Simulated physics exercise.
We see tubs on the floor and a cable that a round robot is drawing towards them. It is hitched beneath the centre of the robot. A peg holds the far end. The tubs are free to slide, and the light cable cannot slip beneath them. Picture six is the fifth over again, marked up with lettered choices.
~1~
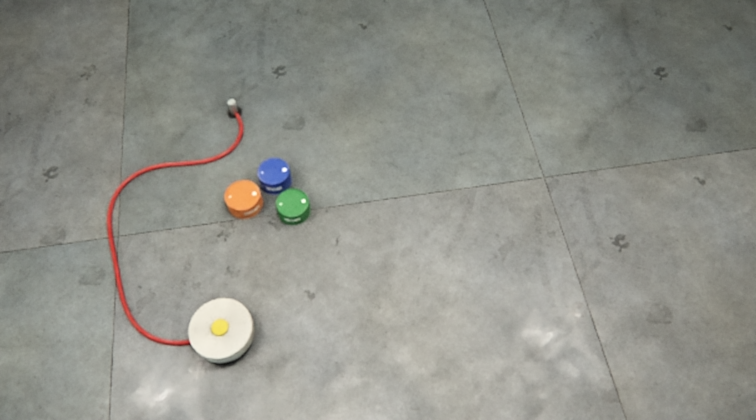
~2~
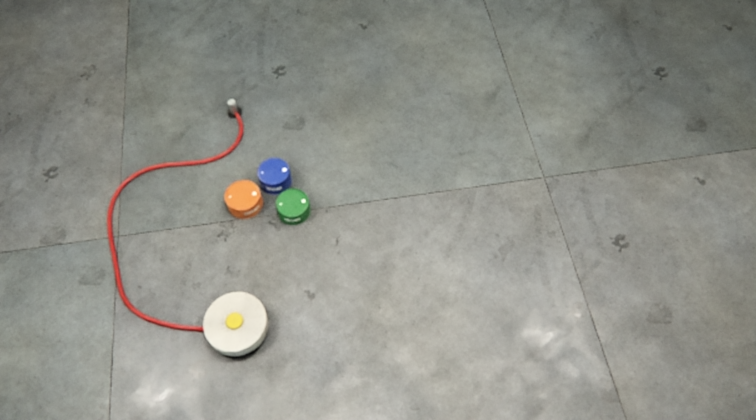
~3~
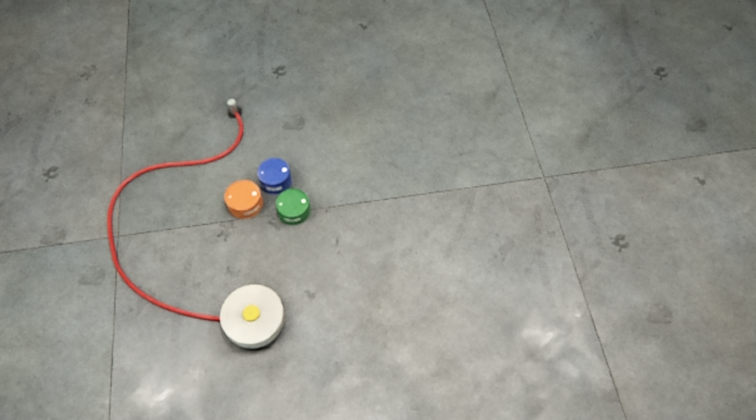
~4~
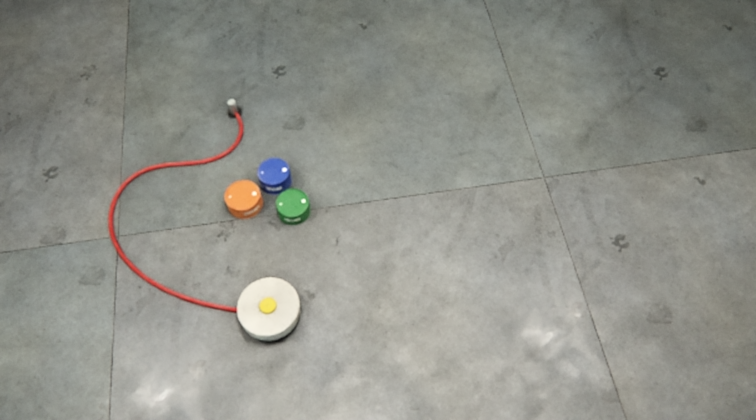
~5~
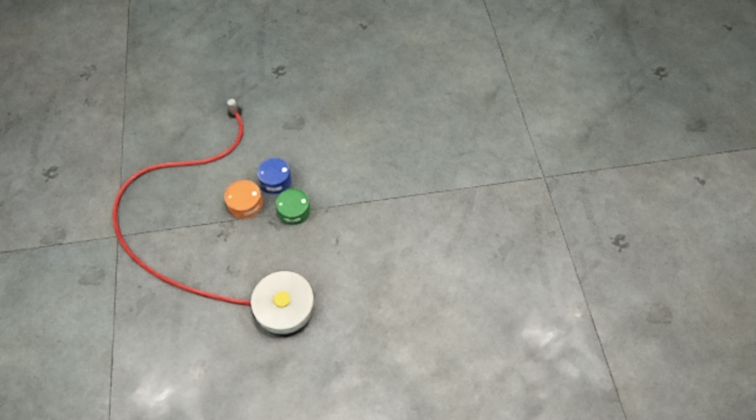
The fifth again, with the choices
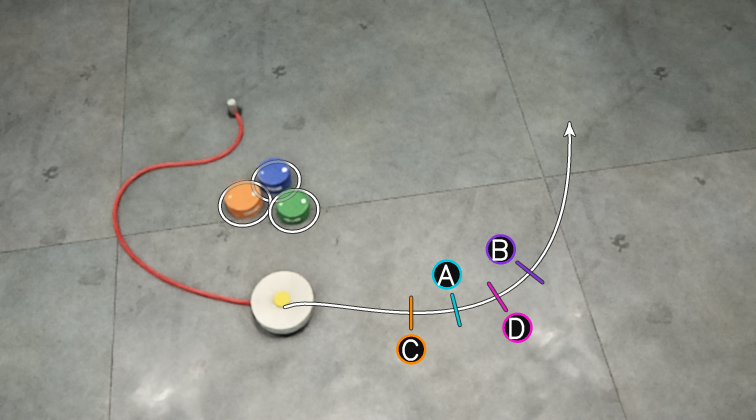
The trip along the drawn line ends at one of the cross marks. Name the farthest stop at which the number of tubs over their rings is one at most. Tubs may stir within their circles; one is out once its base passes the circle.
It should halt at B.
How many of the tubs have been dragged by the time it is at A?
The count is none.
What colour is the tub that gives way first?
The orange tub.
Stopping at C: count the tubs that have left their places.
The count is none.
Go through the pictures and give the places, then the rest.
In the first frame, orange tub (244, 199); green tub (293, 207); robot (222, 331).
In the second frame, robot (237, 325); blue tub (275, 176).
In the third frame, robot (253, 317); green tub (293, 207).
In the fourth frame, robot (270, 310); blue tub (275, 176).
In the fifth frame, robot (283, 303); green tub (293, 207); peg (233, 107); blue tub (275, 176).
On the copy, A at (456, 310); B at (530, 272); C at (411, 313); D at (497, 297); the route from (285, 307) via (515, 286) to (569, 123).
On B. First, robot (376, 307).
Then, robot (469, 303).
Finally, robot (532, 268); orange tub (249, 197); none over the rings.
By contrast, A is within the limit but short; C is within the limit but short; D is within the limit but short.
